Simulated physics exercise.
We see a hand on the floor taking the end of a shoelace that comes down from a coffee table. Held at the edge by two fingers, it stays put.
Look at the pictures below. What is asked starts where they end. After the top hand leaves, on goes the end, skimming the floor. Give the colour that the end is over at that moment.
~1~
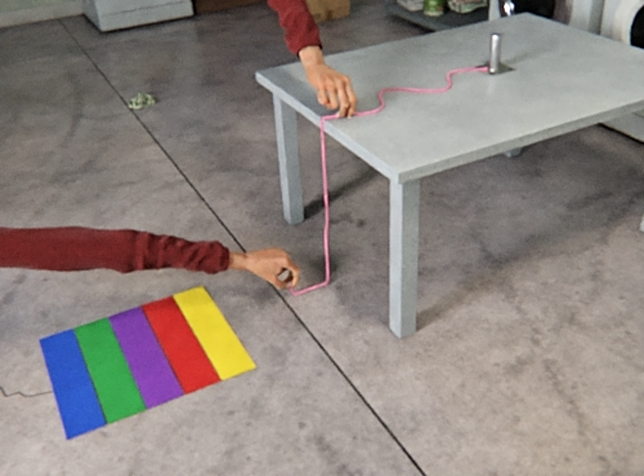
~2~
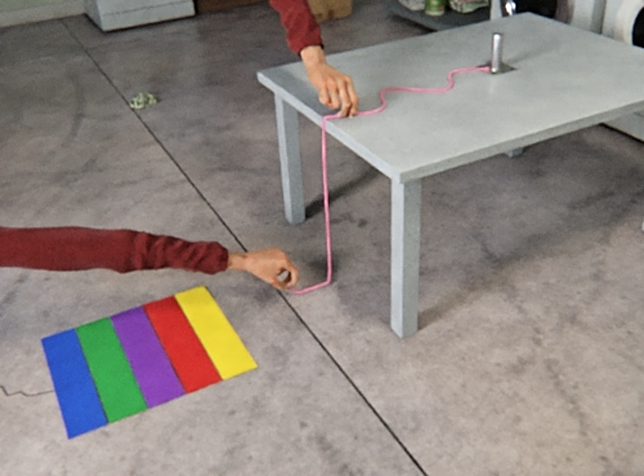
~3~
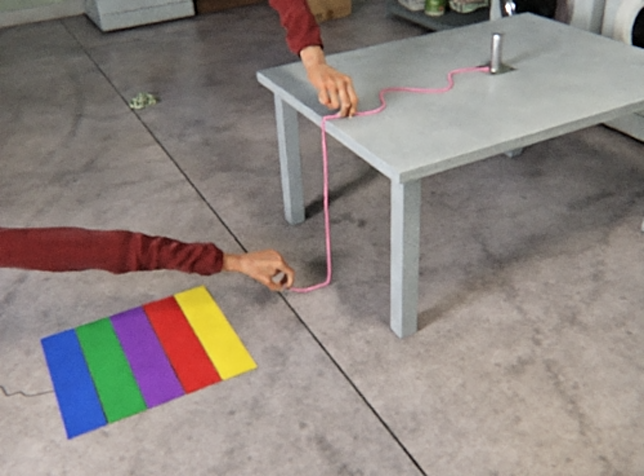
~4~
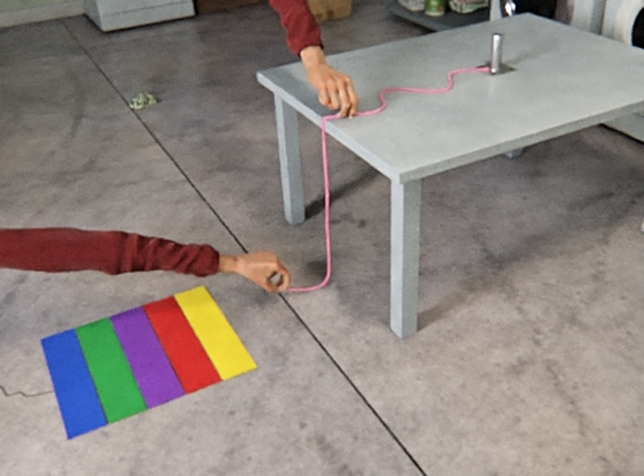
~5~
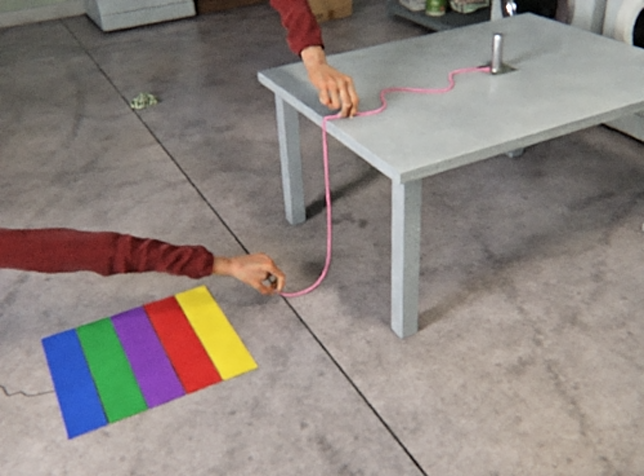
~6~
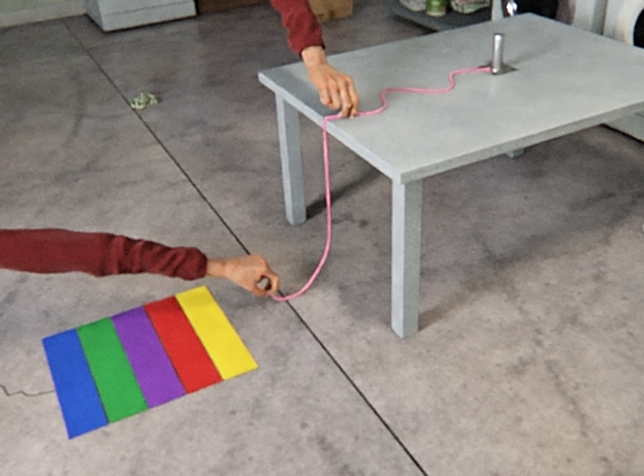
The end is over green.
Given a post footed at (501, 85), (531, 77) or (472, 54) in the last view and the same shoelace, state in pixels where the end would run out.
Around (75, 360), (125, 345) and (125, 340).
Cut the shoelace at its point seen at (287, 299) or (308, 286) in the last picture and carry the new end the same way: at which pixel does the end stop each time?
Case by case it comes to about (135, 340) and then about (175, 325).
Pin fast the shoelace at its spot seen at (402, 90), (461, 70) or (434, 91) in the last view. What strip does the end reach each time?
First try purple, second green, third purple.
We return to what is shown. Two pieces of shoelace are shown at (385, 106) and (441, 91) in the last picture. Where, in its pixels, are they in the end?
The first lands at (330, 116), while the second lands at (413, 92).
A little later, end near (174, 325); over red.
Next, end near (131, 340); over purple.
When it is tight, end near (104, 350); over green. The green one.
